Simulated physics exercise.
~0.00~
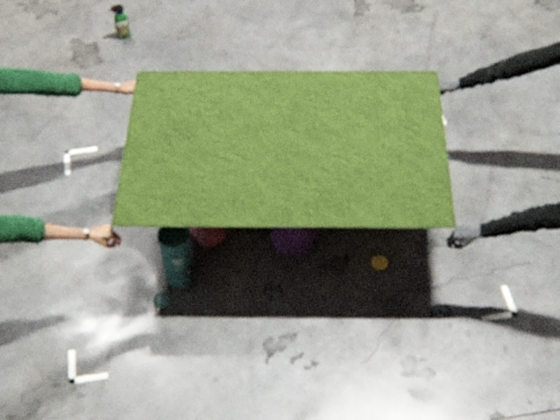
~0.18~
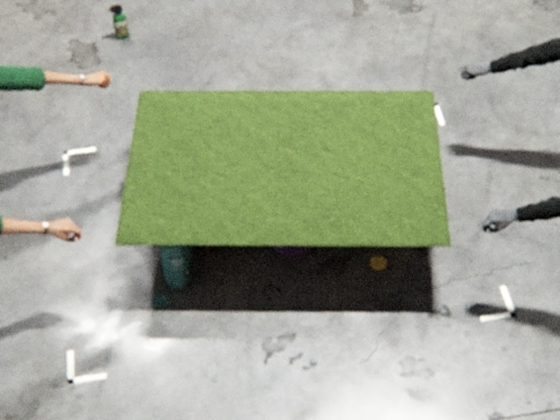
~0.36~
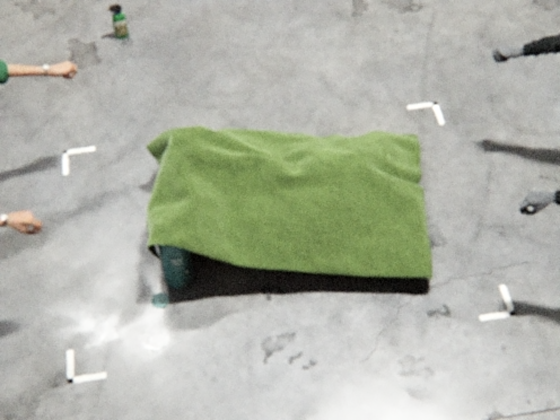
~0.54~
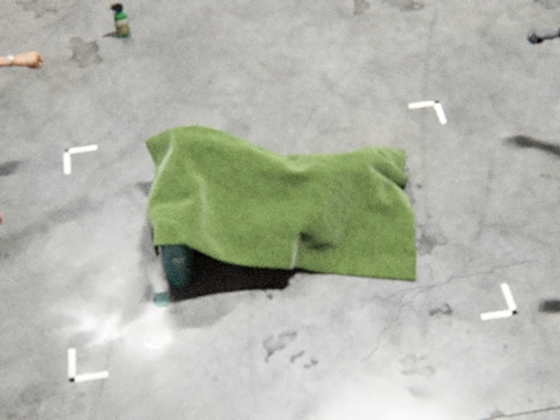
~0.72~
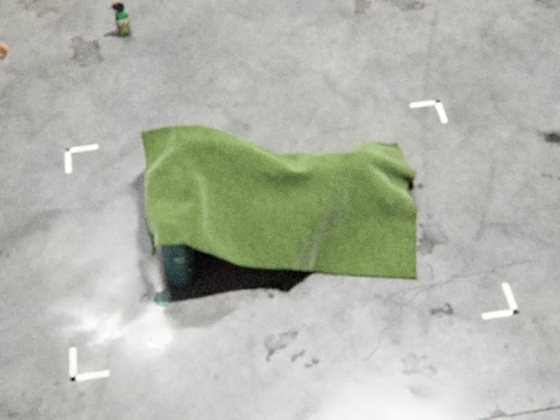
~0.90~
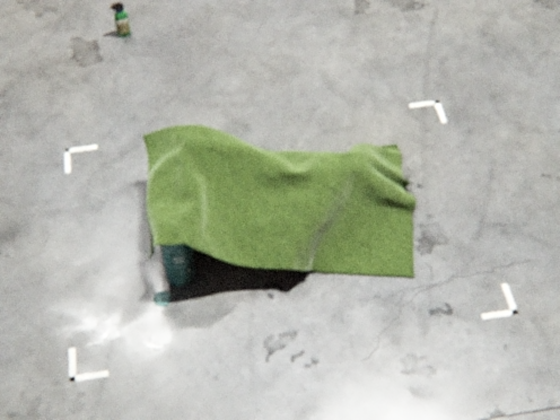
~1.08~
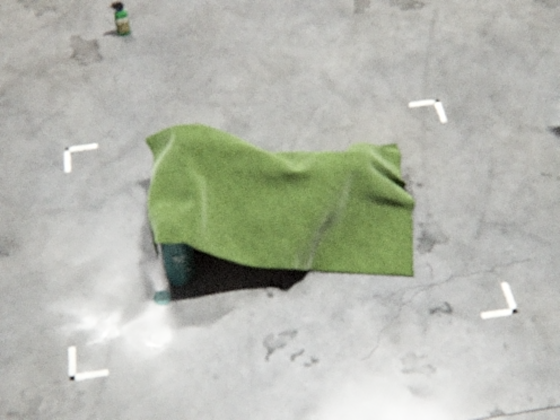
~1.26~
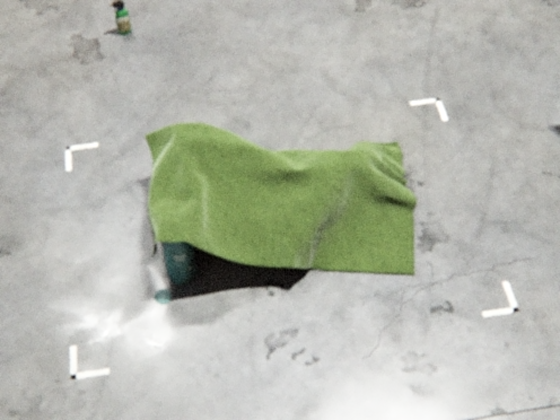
The video shows four hands holding a green sheet level above several objects on a grey concrete floor, then letting go and withdrawing. The sheet drops and settles in folds, hiding the red, purple and yellow objects while a teal container stays partly visible at the lower left.
